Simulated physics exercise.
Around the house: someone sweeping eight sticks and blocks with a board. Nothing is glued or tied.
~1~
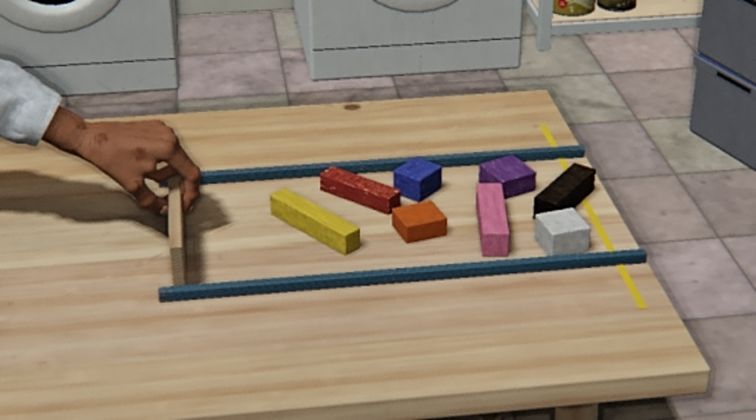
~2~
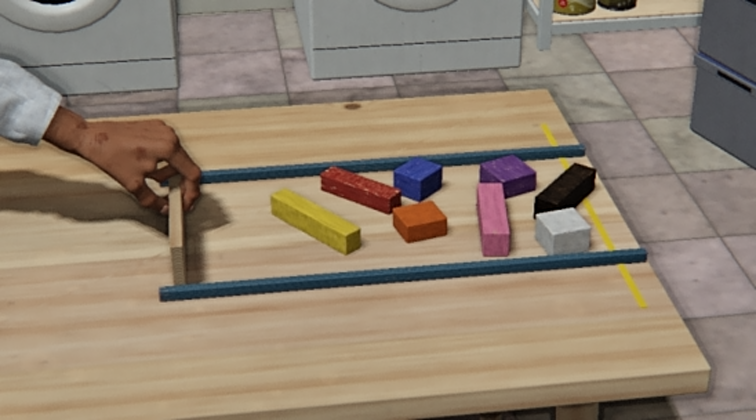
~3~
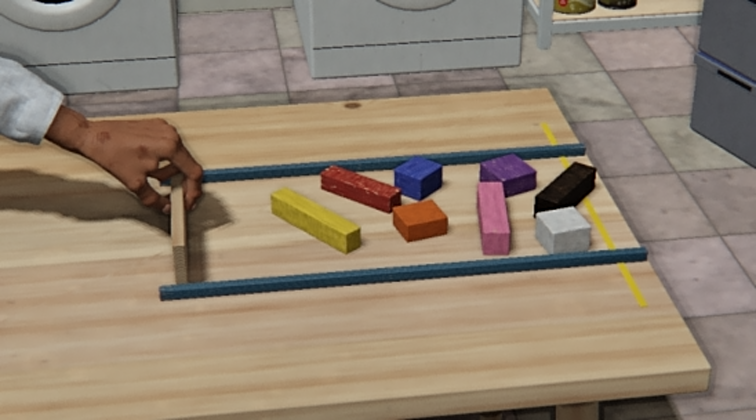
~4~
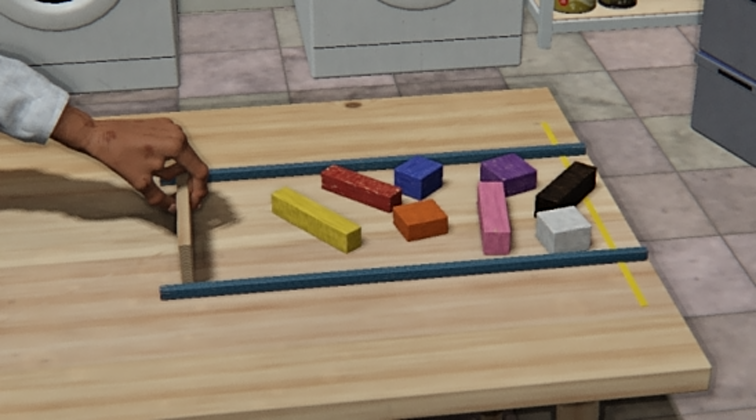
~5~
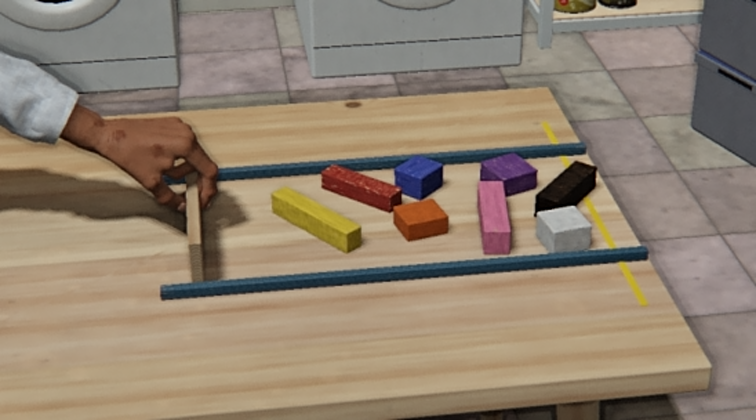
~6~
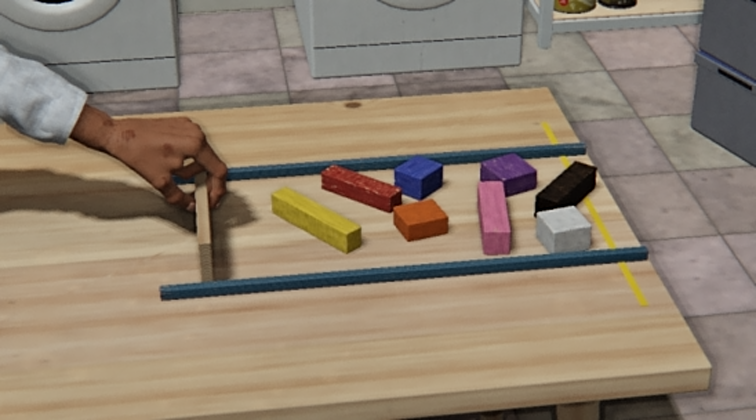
A hand slides a wooden board slightly right between two blue rails toward still, colorful blocks.
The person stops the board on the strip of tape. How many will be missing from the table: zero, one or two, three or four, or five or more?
The number that fall off is five or more.
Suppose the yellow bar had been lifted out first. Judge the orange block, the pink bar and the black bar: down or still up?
The orange block does not fall, the pink bar tumbles off, the black bar goes over.
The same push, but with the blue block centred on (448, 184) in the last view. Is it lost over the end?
The blue block tumbles off.
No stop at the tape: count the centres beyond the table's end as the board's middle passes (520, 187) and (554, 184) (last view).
Past the end: 2 and 4.
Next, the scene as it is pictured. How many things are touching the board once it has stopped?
In contact: 2.
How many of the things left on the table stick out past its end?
Overhanging: 1.
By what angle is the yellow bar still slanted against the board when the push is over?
Near 0 degrees.
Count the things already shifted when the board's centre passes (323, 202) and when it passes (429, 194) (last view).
At the one place 1, at the other 6.
Early on, none off yet; black bar at rest near (566, 191); white block at rest near (563, 231); purple block at rest near (509, 175).
A while later, none off yet; black bar travelled a little near (585, 190); white block travelled about its own width near (597, 229); purple block travelled about its own width near (547, 173).
Finally, the number that fall off is five or more; lost, orange block, blue block, pink bar, purple block, white block and black bar.
